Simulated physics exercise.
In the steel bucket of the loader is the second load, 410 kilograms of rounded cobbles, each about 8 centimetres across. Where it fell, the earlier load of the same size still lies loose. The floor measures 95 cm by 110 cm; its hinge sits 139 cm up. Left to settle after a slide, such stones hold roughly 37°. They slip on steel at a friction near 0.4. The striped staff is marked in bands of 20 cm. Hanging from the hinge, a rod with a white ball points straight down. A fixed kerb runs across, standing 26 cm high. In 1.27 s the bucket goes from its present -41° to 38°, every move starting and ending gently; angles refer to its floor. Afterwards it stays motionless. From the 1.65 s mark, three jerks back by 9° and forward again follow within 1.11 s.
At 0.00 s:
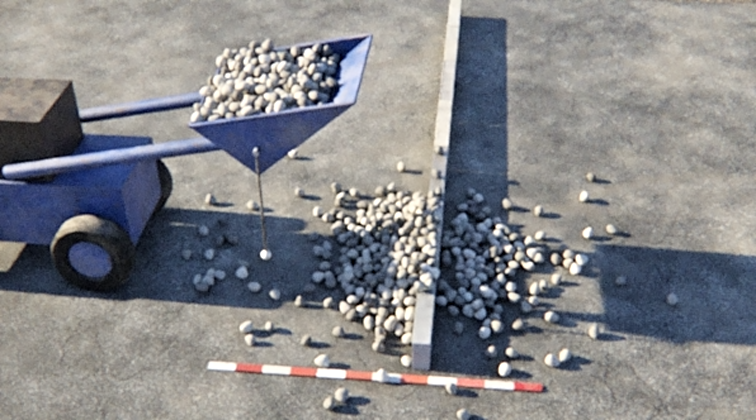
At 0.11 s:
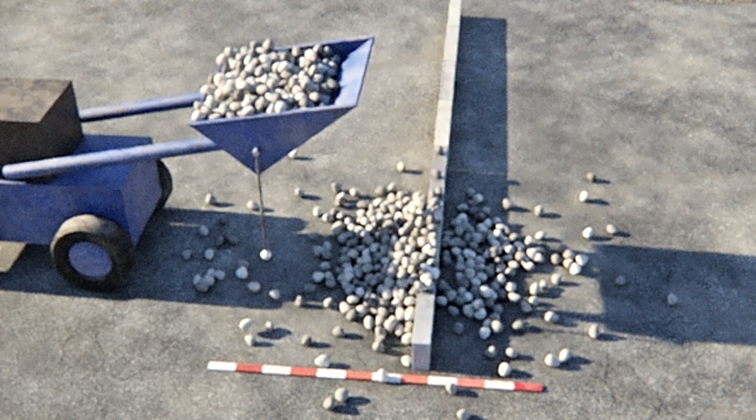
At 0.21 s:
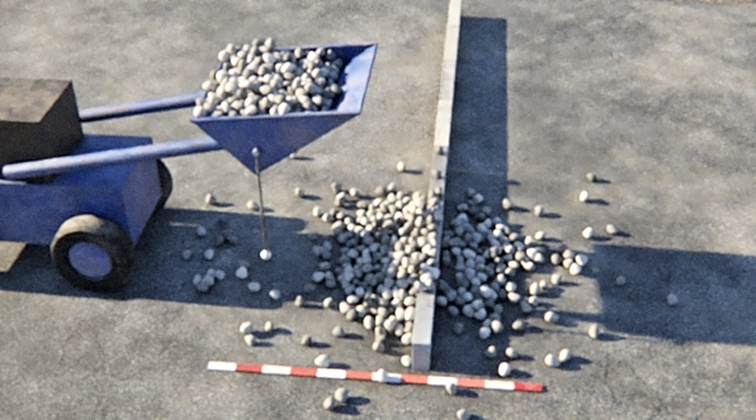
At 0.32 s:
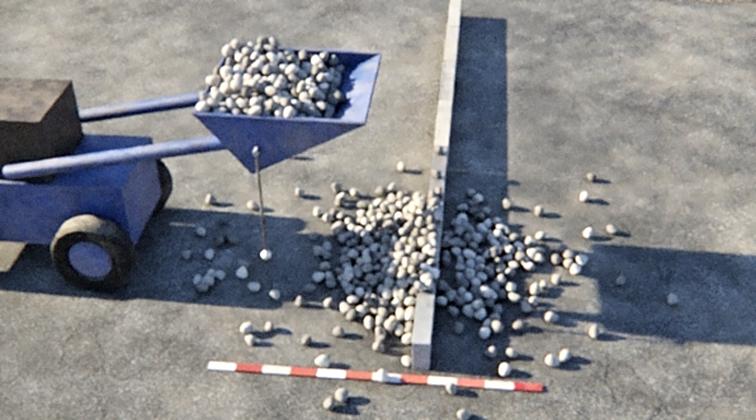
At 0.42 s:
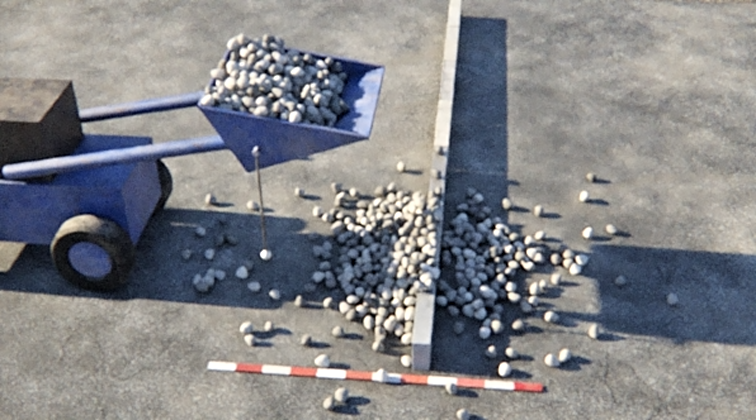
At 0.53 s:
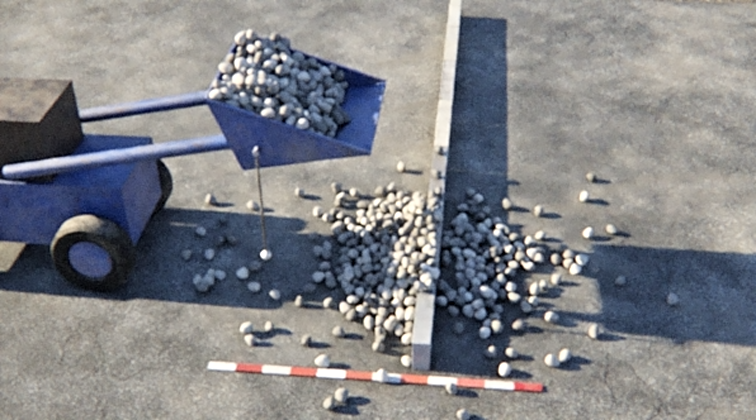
A blue loader bucket heaped with pale stones slowly tilting downward to the right beside stones lying across a low kerb.
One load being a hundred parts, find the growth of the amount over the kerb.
A growth of about 23 parts in a hundred.
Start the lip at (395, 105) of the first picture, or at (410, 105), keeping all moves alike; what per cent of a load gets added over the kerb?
Roughly 60 and 85 per cent, in that order.
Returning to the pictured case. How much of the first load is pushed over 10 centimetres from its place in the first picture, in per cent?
Close to 15 per cent.
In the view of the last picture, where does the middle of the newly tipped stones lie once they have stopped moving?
They settle centred around (395, 250).
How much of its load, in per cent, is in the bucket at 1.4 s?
Roughly 60 per cent remains inside.
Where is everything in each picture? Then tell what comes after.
The bucket is at -41°, its lip at (355, 103); the top of the load is at (286, 59). The earlier load is highest near (426, 252), 31 cm above ground level, 76 % on this side of the kerb, 28 % over the kerb, in the first frame.
Lip at (356, 105), floor tilted -39°, highest stones at (277, 57); the stones move at 0.1 m/s on average, in the second frame.
The bucket is at -35°, its lip at (360, 113); the top of the load is at (260, 54); the stones move at 0.2 m/s on average, in the third frame.
Lip at (365, 124), floor tilted -29°, highest stones at (255, 53); the stones move at 0.3 m/s on average, in the fourth frame.
The bucket is at -20°, its lip at (369, 138); the top of the load is at (247, 49); the stones move at 0.4 m/s on average, in the fifth frame.
Lip at (371, 154), floor tilted -11°, highest stones at (251, 44); the stones move at 0.4 m/s on average, in the sixth frame.
After 0.9 s the floor is at 26°; in per cent of one load, 100 in the bucket, 76 on this side of the kerb, 28 over the kerb; the foremost stones are at (605, 248).
After 1.4 s the floor is at 38°; in per cent of one load, 58 in the bucket, 118 on this side of the kerb, 28 over the kerb; the foremost stones are at (605, 248).
After 3.2 s the floor is at 38°; in per cent of one load, 0 in the bucket, 153 on this side of the kerb, 50 over the kerb; the foremost stones are at (606, 233).
After 5.8 s the floor is at 38°; in per cent of one load, 0 in the bucket, 153 on this side of the kerb, 50 over the kerb; the foremost stones are at (607, 232). Net gain over the kerb, 23.
